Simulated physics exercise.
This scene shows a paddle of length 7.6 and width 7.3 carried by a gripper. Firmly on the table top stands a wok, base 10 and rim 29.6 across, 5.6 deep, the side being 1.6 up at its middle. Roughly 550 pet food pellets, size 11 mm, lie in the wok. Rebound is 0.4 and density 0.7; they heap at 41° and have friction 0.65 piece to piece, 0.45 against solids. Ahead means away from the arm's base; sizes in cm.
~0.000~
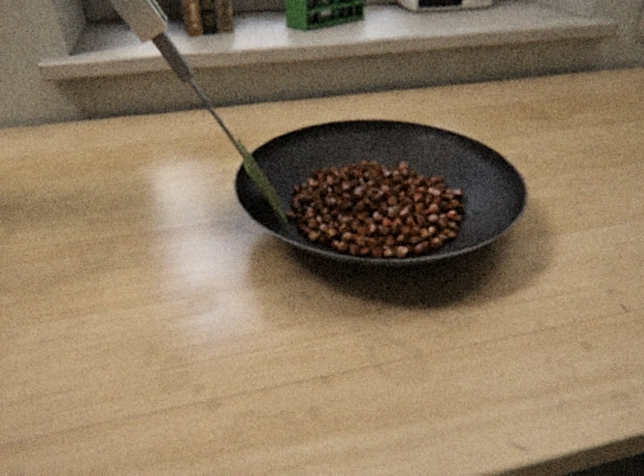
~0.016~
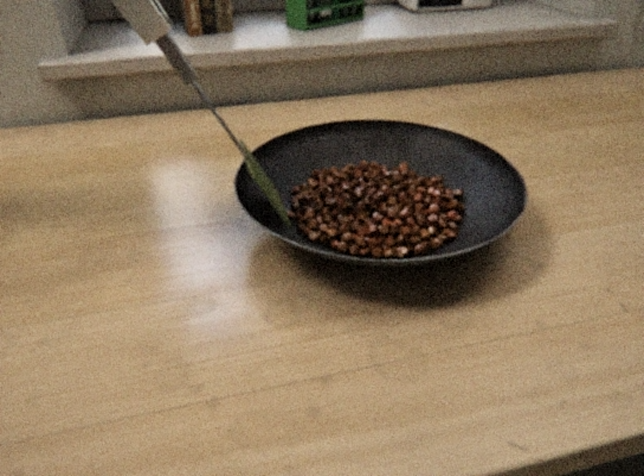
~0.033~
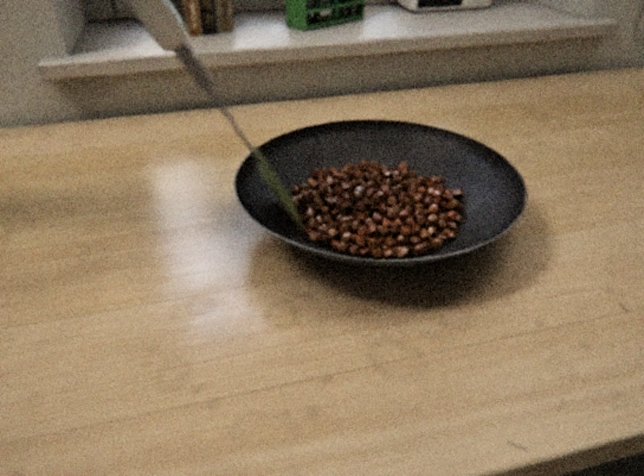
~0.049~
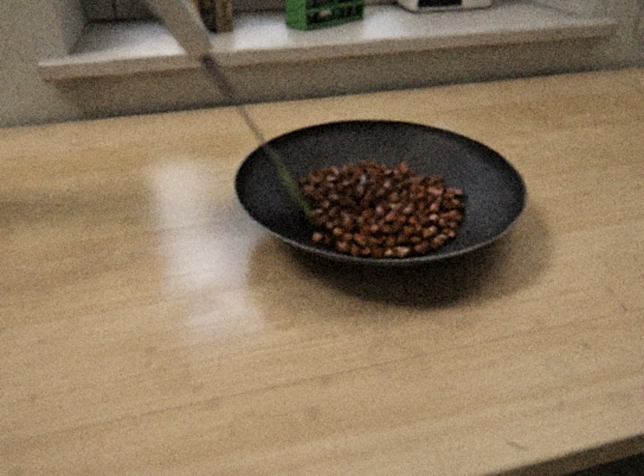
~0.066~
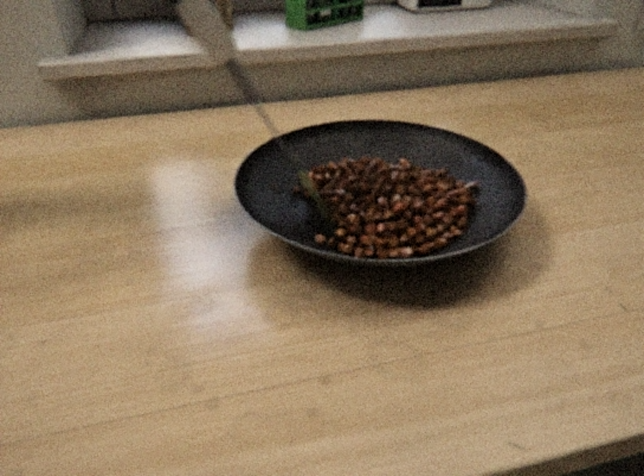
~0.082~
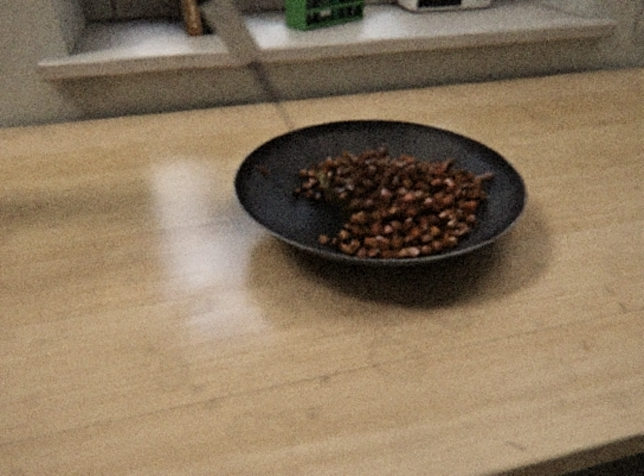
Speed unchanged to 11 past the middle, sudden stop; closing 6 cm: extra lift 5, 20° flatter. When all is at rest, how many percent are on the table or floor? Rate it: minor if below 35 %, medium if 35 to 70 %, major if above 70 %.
Rating: Medium.
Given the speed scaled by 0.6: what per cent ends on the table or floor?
Near 25 in a hundred.
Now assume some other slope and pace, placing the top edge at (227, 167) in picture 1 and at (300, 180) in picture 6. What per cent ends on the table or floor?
It works out to about 45 %, more or less.
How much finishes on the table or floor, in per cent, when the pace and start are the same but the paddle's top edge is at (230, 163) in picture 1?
Spill: Approx. 35 per cent.
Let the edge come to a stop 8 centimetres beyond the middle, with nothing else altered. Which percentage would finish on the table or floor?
Roughly 20 %.
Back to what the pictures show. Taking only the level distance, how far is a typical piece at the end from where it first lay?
The value is roughly 11 cm.
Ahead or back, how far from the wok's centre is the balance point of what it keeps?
What stays is shifted forward by around 3.5 cm.
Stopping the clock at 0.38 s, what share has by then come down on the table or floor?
Fraction noted: Close to 20 per cent.
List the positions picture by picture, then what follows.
Paddle top edge at (242, 154), sloping 63°; upper third of the load around (377, 198), from x 290 to 460, top at y 165; 546 in the wok, in the first frame.
Paddle top edge at (245, 155), sloping 63°; upper third of the load around (377, 198), from x 290 to 460, top at y 165, in the second frame.
Paddle top edge at (259, 160), sloping 63°; upper third of the load around (377, 198), from x 295 to 460, top at y 165, in the third frame.
Paddle top edge at (279, 166), sloping 63°; upper third of the load around (376, 196), from x 285 to 460, top at y 165, in the fourth frame.
Paddle top edge at (298, 169), sloping 63°; upper third of the load around (386, 189), from x 275 to 475, top at y 160, in the fifth frame.
Paddle top edge at (317, 168), sloping 63°; upper third of the load around (397, 183), from x 265 to 490, top at y 150; 546 in the wok, in the sixth frame.
After 0.12 s, sloping 63°, highest piece 11 above the table; 545 in the wok, 1 on the blade or in flight.
After 0.16 s, sloping 58°, highest piece 13 above the table; 541 in the wok, 5 on the blade or in flight.
After 0.38 s, sloping 43°, highest piece 25 above the table; 315 in the wok, 111 on the table or floor, 120 on the blade or in flight.
After 1.43 s, sloping 43°, highest piece 5 above the table; 315 in the wok, 231 on the table or floor.
At rest, 315 in the wok, 231 on the table or floor. That is 42 % on the table or floor.
